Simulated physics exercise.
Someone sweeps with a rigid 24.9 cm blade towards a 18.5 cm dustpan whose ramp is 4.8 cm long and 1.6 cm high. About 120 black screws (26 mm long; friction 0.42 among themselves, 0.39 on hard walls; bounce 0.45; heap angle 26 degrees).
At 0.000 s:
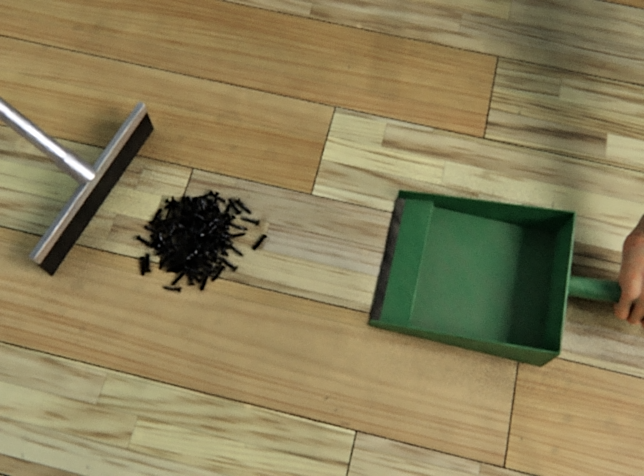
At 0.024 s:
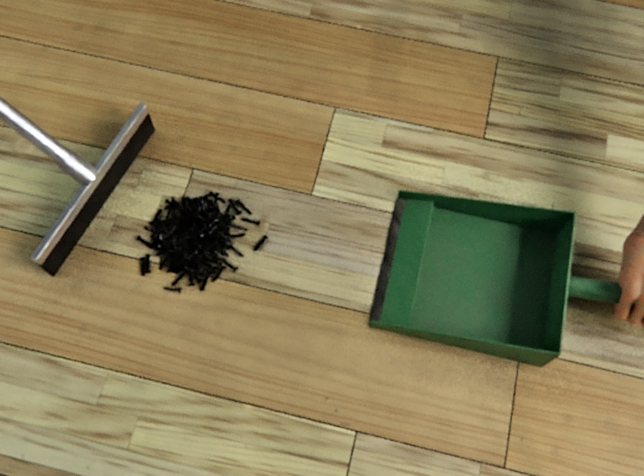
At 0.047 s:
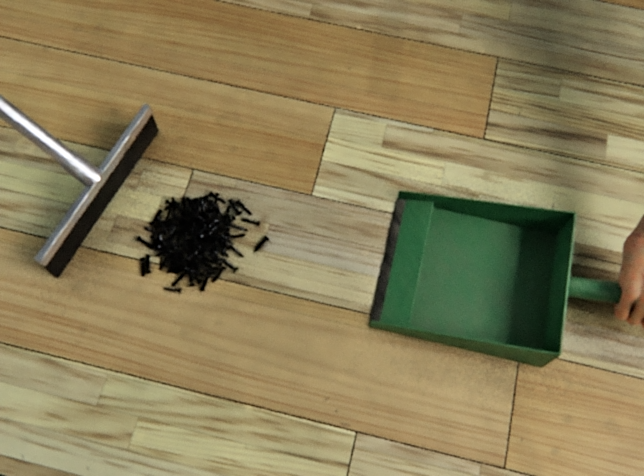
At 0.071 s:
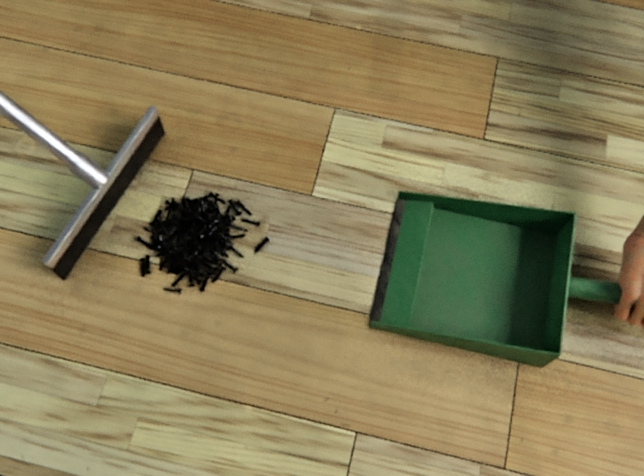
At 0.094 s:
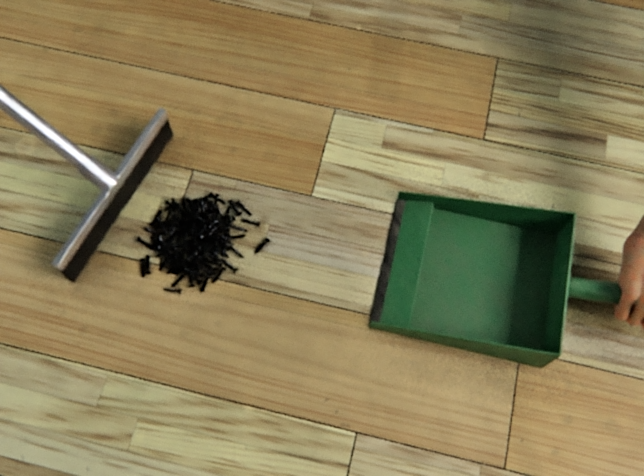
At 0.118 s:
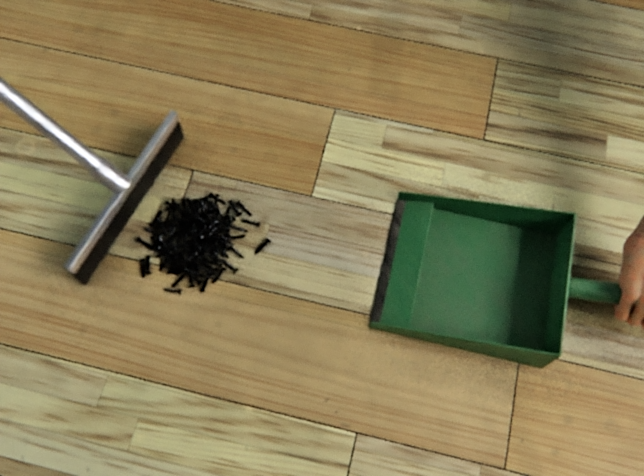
A green dustpan, its handle gripped by a hand at the right edge, lies on a pale wood-plank floor seen from above at a slant. To its left sits a loose heap of small black screws, and farther left is a dark blade with a silvery back and pole. The blade slides a short way rightward, closing on the almost undisturbed heap, while the dustpan and the view stay still.
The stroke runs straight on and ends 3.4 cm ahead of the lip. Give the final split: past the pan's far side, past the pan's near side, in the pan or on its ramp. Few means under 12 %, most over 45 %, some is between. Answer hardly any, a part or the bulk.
Far side: Hardly any, near side: A part, pan: Hardly any.
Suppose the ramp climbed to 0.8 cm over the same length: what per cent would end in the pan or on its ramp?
It would be near 5 per cent.
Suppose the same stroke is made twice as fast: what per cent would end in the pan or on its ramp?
In that case some 40 per cent.
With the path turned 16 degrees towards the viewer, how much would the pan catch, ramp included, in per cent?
In that case some 5 per cent.
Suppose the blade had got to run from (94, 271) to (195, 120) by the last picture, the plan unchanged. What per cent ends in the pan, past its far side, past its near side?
Pan 30, far 0, near 20.
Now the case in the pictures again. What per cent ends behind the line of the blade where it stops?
Roughly 0 per cent.
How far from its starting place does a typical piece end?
Some 22 cm.
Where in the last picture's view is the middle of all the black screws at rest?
At about (358, 284).
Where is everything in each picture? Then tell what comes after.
The first frame shows blade from (37, 259) to (142, 110), moved 0.0 cm, 0 of the pieces shifted so far; middle of the pieces at (198, 231); pan at (481, 282).
The second frame shows blade from (39, 260) to (144, 110), moved 0.2 cm, 0 of the pieces shifted so far; middle of the pieces at (198, 231).
The third frame shows blade from (43, 261) to (148, 112), moved 0.7 cm, 0 of the pieces shifted so far; middle of the pieces at (198, 232).
The fourth frame shows blade from (50, 263) to (154, 113), moved 1.7 cm, 0 of the pieces shifted so far; middle of the pieces at (198, 232).
The fifth frame shows blade from (60, 265) to (163, 116), moved 2.9 cm, 1 of the pieces shifted so far; middle of the pieces at (198, 233).
The sixth frame shows blade from (72, 268) to (174, 118), moved 4.5 cm, 1 of the pieces shifted so far; middle of the pieces at (198, 233); pan at (481, 283). Its pace works out near 0.66 m/s.
Then, at 0.33 s, middle of the blade 20 cm from the lip; 0 % over the lip, far side 0 %, near side 10 %.
Then, at 0.48 s, middle of the blade 10 cm from the lip; 0 % over the lip, far side 0 %, near side 15 %.
After 0.74 s, middle of the blade 6 cm from the lip; 5 % over the lip, far side 0 %, near side 20 %.
By 1.6 s all is still; far side 0 %, near side 20 %, pan 5 %, in front of the lip or behind the blade 75 %.
